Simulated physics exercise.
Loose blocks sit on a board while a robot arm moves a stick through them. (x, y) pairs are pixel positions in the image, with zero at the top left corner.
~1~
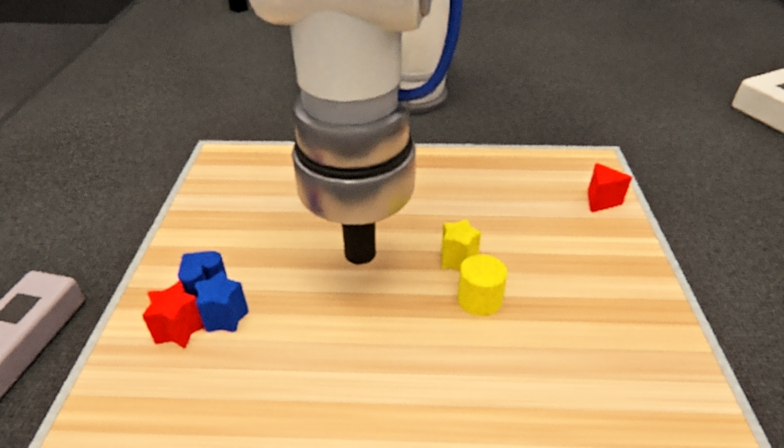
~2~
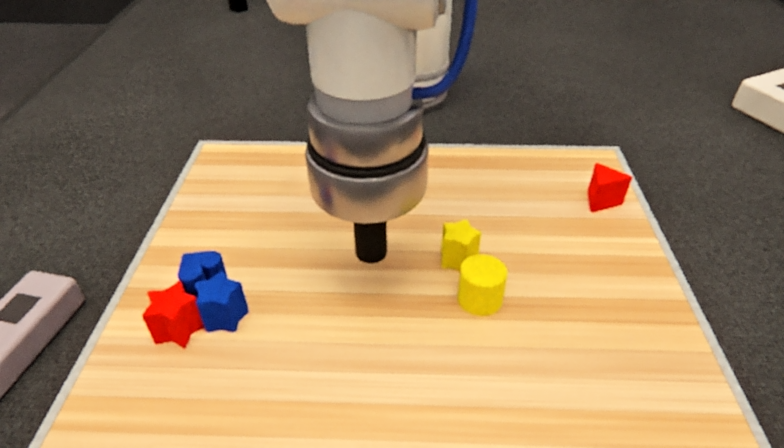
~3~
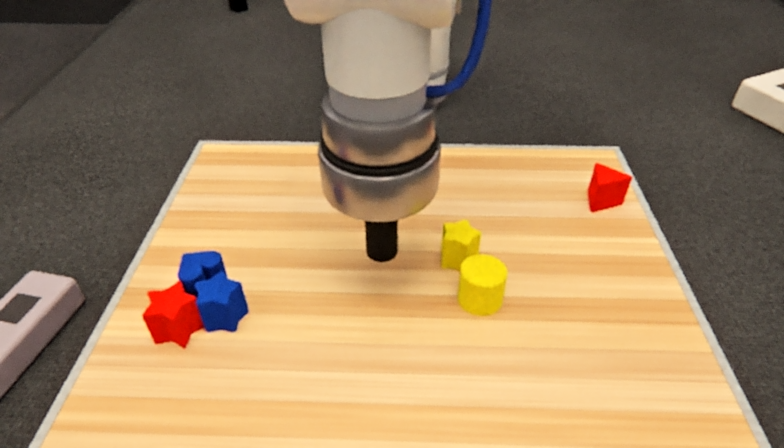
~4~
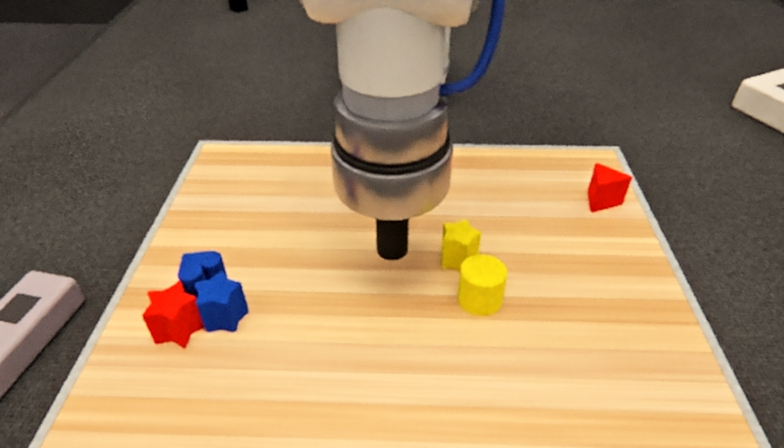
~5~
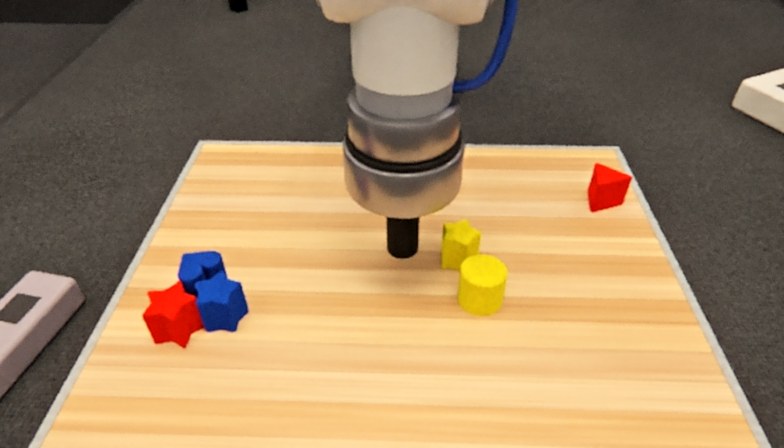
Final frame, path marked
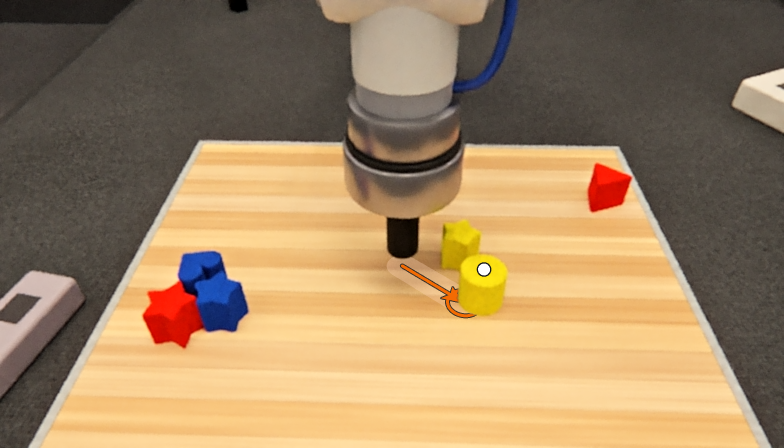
On a light wooden board with red, blue and yellow blocks scattered about, a robot arm slid its black stick slowly a short way right, nearer the yellow star, while the blocks all stayed still.
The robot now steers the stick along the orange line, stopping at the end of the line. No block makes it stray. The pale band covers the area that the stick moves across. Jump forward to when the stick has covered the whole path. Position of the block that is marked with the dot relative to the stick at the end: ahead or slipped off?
The stick still has it in front.
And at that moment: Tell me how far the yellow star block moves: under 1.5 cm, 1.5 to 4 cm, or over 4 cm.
It goes under 1.5 cm.
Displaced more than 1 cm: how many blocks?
It should be one, as far as I can tell.
The line goes from (402, 266) directly to (464, 303); the dot is on the yellow disc.
Halfway along, stick at (433, 266); nothing pushed yet.
At the end, stick at (466, 285); yellow star block unmoved; yellow disc at (509, 277).
